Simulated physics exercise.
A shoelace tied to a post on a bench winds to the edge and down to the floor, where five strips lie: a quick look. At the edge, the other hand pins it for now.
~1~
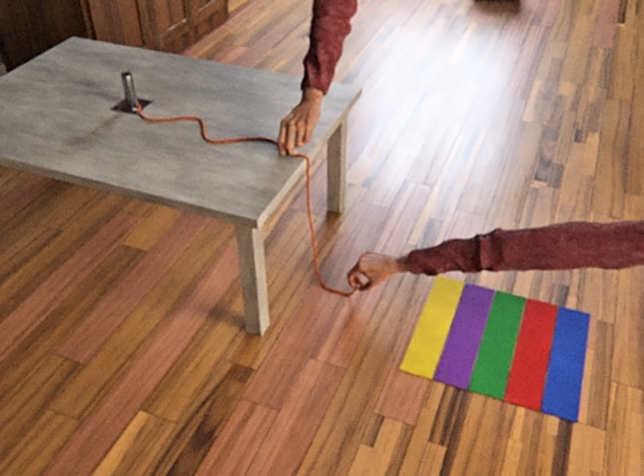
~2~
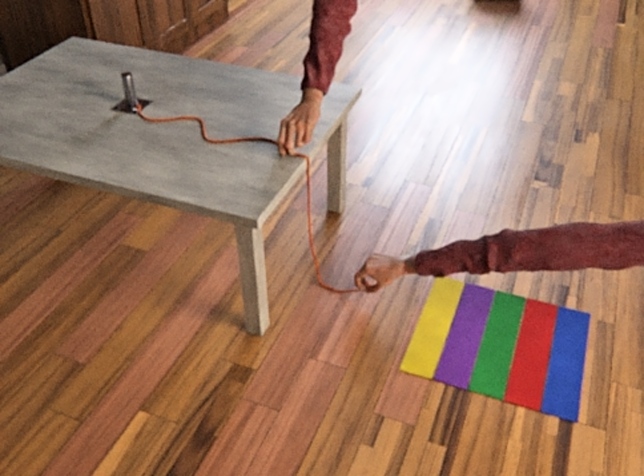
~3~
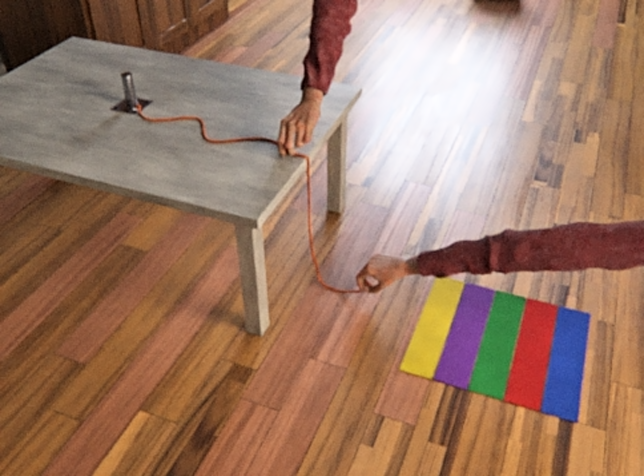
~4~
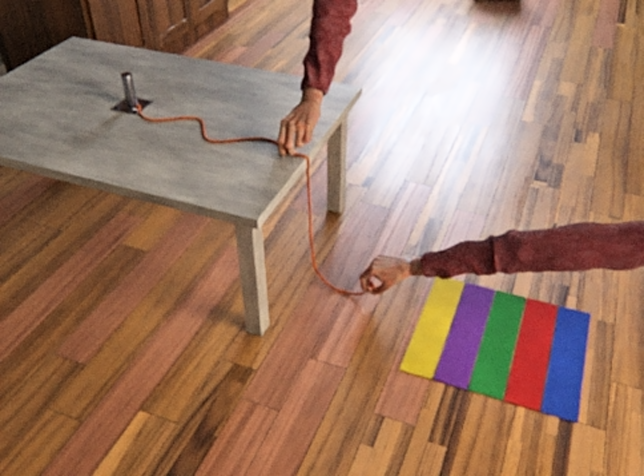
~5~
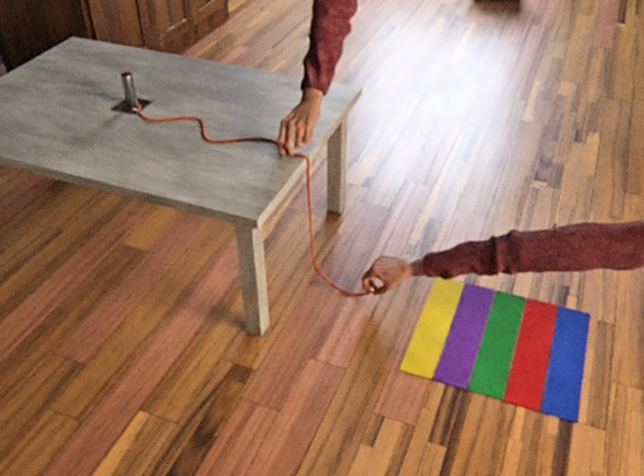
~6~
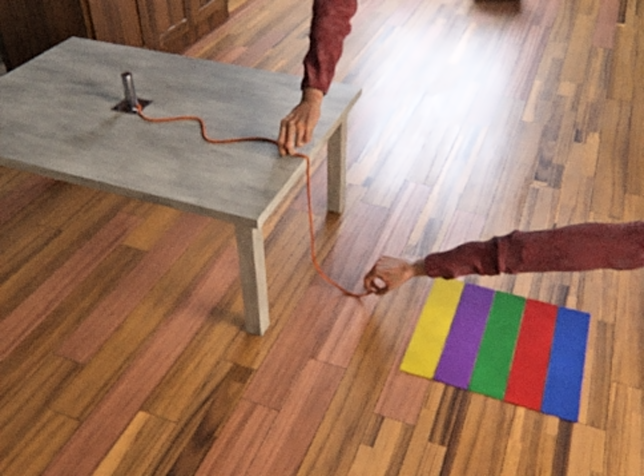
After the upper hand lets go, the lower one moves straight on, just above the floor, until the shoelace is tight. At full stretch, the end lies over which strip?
Over the green strip.
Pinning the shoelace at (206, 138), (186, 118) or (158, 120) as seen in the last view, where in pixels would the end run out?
Estimated pixels in sequence: (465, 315), (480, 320) and (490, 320).
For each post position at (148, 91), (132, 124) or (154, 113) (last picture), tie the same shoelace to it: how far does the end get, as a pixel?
Try 1 about (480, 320), try 2 about (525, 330), try 3 about (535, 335).
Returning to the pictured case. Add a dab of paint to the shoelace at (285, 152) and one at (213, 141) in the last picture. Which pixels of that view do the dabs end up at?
I'd put the first at about (320, 170) and the other at about (247, 138).
Soon after, end near (442, 310); over yellow.
After that, end near (477, 319); over purple.
At the stop, end near (499, 325); over green. It gets as far as the green strip.
